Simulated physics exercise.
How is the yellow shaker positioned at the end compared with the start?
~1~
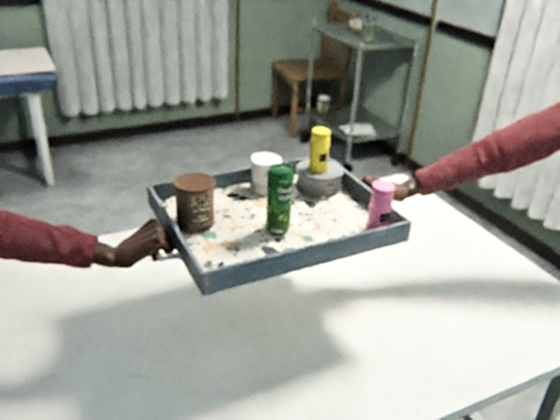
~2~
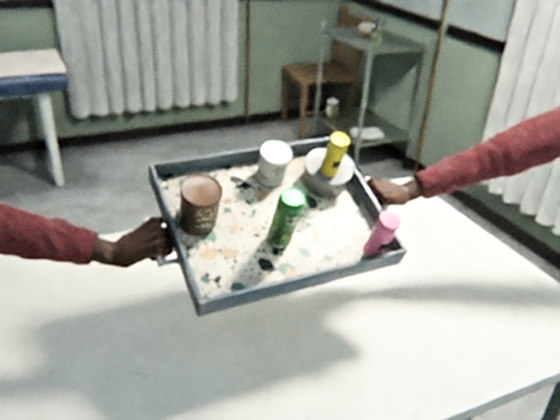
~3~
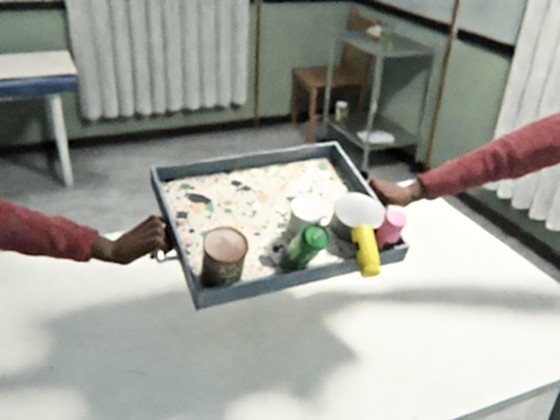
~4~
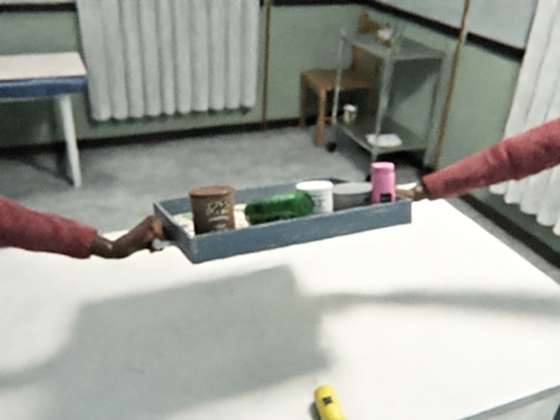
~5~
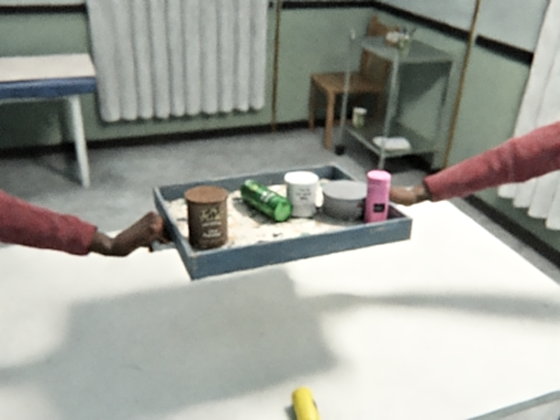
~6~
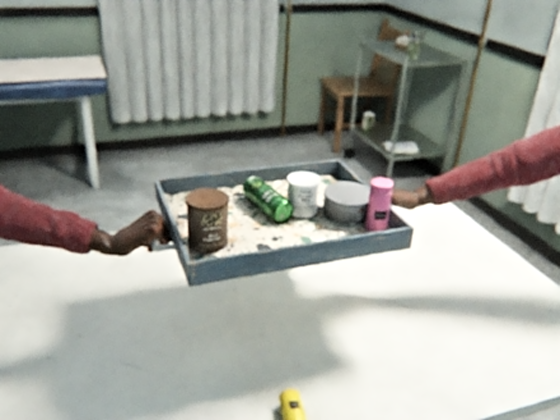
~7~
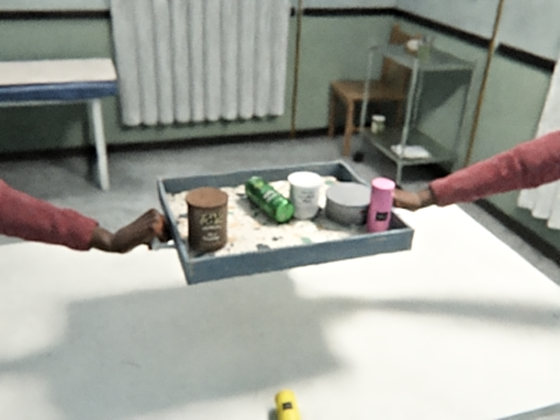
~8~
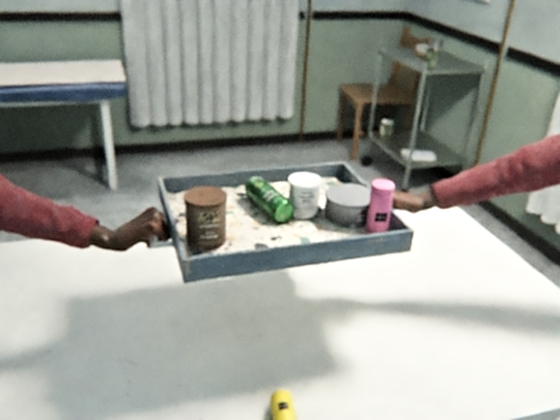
At the start the yellow shaker stands upright on the tray. At the end it lies on its side on the table.
